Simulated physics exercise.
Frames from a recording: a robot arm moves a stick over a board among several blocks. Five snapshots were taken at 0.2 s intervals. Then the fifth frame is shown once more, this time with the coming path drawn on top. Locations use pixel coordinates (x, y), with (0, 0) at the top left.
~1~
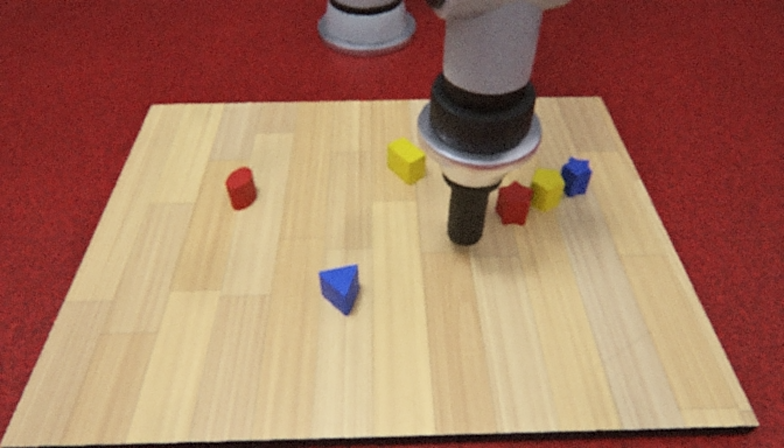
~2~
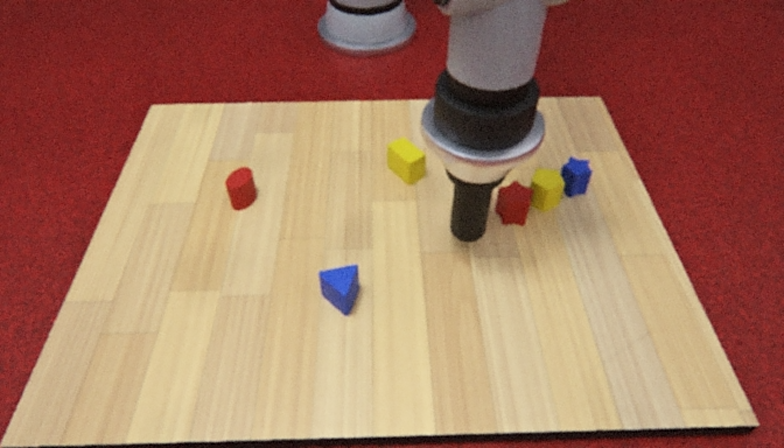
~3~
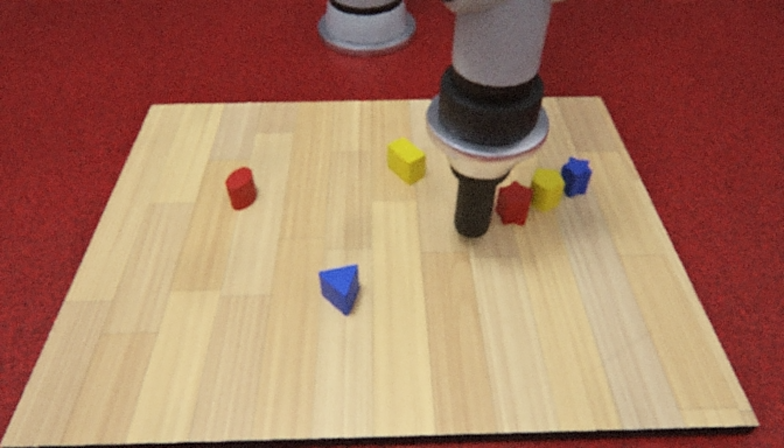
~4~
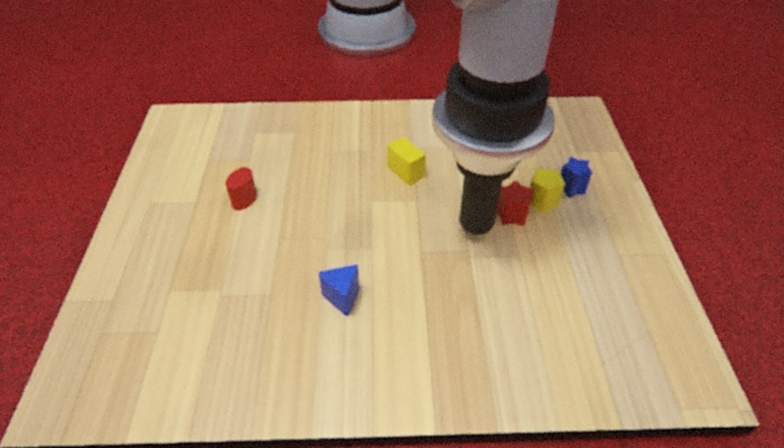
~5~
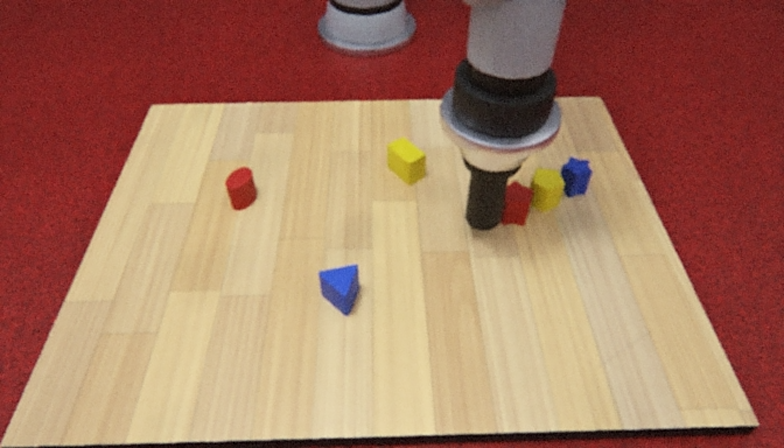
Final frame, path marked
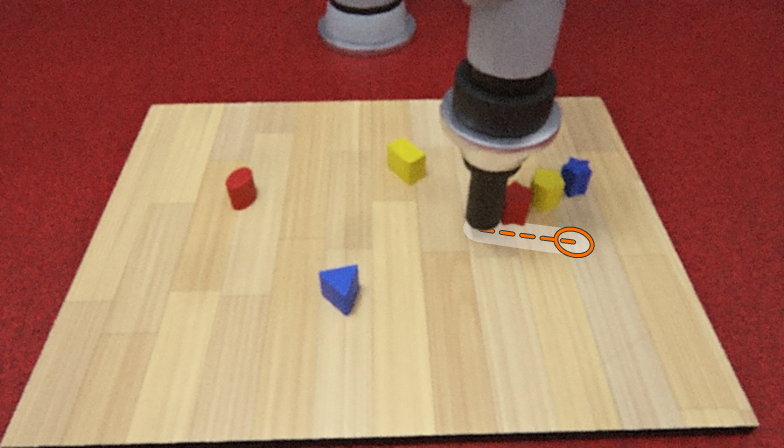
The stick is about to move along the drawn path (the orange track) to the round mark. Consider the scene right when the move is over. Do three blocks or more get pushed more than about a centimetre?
I believe not.
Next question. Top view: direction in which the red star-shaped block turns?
Looking down: Anticlockwise.
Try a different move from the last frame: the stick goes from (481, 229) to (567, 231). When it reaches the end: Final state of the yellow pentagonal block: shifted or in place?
At the moment the path ends, the yellow pentagonal block no longer stands where it did.
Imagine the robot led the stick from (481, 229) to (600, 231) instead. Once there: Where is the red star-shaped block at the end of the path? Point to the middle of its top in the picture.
It ends at (541, 186).
The drawn path runs straight from (481, 229) to (574, 242).
On the path given first. Halfway along, stick at (530, 226); red star-shaped block at (531, 191), turned 70° anticlockwise.
At the end, stick at (577, 232); red star-shaped block at (533, 192), turned 75° anticlockwise; yellow pentagonal block at (549, 176); blue star-shaped block not moved.
